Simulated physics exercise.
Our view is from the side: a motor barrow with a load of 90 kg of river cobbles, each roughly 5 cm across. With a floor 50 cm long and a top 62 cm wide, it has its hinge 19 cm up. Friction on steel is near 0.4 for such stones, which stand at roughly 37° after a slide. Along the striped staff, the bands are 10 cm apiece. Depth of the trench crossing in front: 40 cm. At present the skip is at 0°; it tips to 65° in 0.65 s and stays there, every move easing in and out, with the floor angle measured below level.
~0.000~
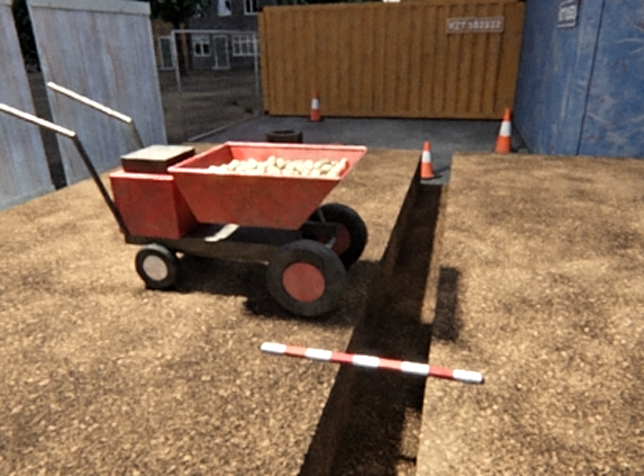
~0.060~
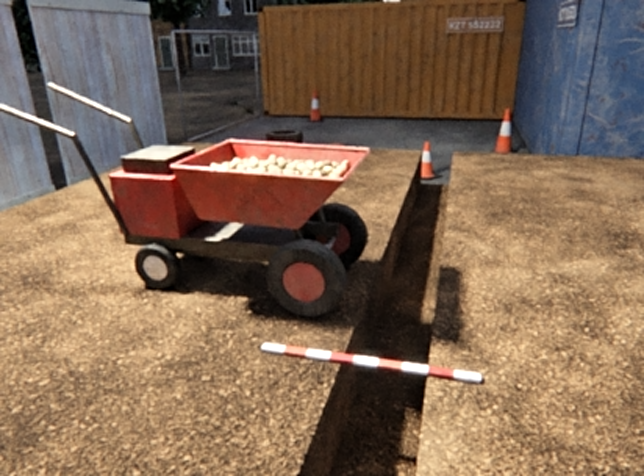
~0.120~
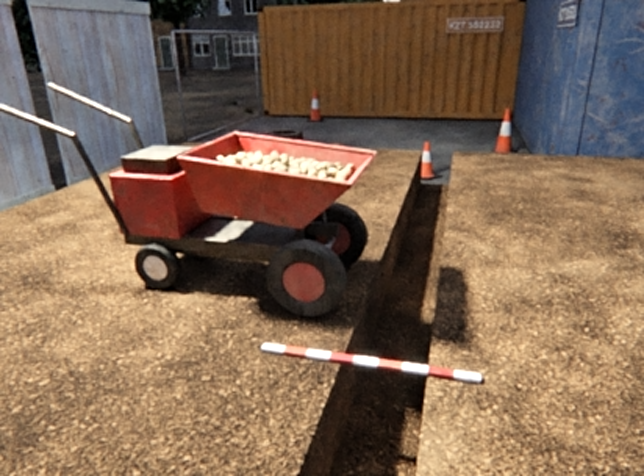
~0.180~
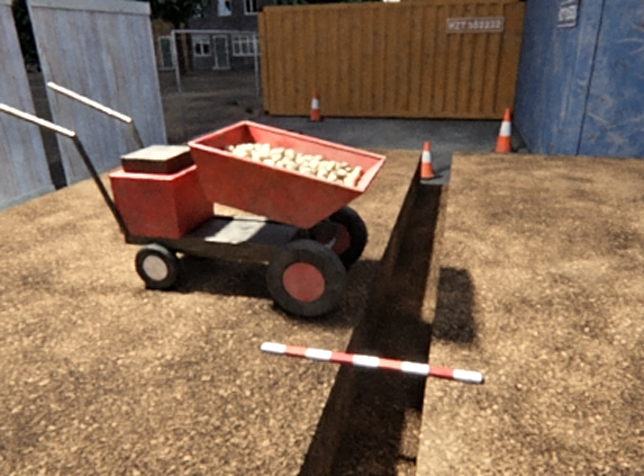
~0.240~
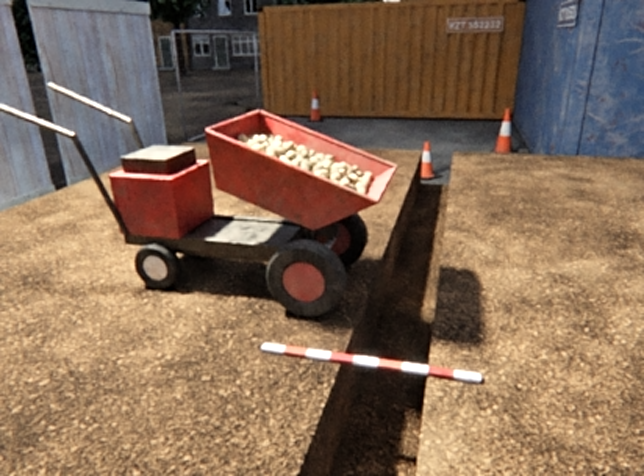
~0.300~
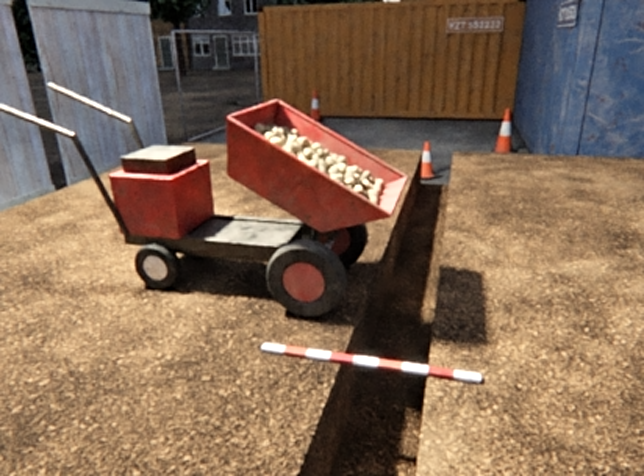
A red motor barrow loaded with pale cobbles stood beside a narrow trench, and its skip slowly tilted forward to the right, the back rising high while the front lip lowered toward the trench.
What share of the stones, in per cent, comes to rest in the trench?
About 21 per cent of the stones finish in the trench.
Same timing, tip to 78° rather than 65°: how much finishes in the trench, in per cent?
Then about 15 per cent.
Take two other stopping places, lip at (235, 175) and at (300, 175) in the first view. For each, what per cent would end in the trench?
First place roughly 85%, second roughly 60%.
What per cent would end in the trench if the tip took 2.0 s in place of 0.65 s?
40 per cent.
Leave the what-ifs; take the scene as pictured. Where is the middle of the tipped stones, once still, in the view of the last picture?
(485, 302).
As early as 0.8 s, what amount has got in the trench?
I'd put it near 0 per cent.
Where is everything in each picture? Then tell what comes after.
In the first picture, the skip is at 0°, its lip at (340, 179); the top of the load is at (291, 167).
In the second picture, lip at (343, 181), floor tilted 2°, highest stones at (280, 167); the stones move at 0.3 m/s on average.
In the third picture, the skip is at 6°, its lip at (352, 185); the top of the load is at (253, 160); the stones move at 0.7 m/s on average.
In the fourth picture, lip at (364, 192), floor tilted 12°, highest stones at (255, 152); the stones move at 1.0 m/s on average.
In the fifth picture, the skip is at 20°, its lip at (377, 202); the top of the load is at (258, 142); the stones move at 1.1 m/s on average.
In the sixth picture, lip at (391, 216), floor tilted 29°, highest stones at (272, 132); the stones move at 1.2 m/s on average.
After 0.5 s the floor is at 55°; 100 % in the skip; the foremost stones are at (405, 230).
After 0.8 s the floor is at 65°; 83 % in the skip, 2 % in the trench, 15 % past the trench; the foremost stones are at (479, 304).
After 1.1 s the floor is at 65°; 27 % in the skip, 2 % in the trench, 71 % past the trench; the foremost stones are at (624, 326).
After 3.0 s the floor is at 65°; 0 % in the skip, 21 % in the trench, 79 % past the trench; the foremost stones are past the picture's edge.
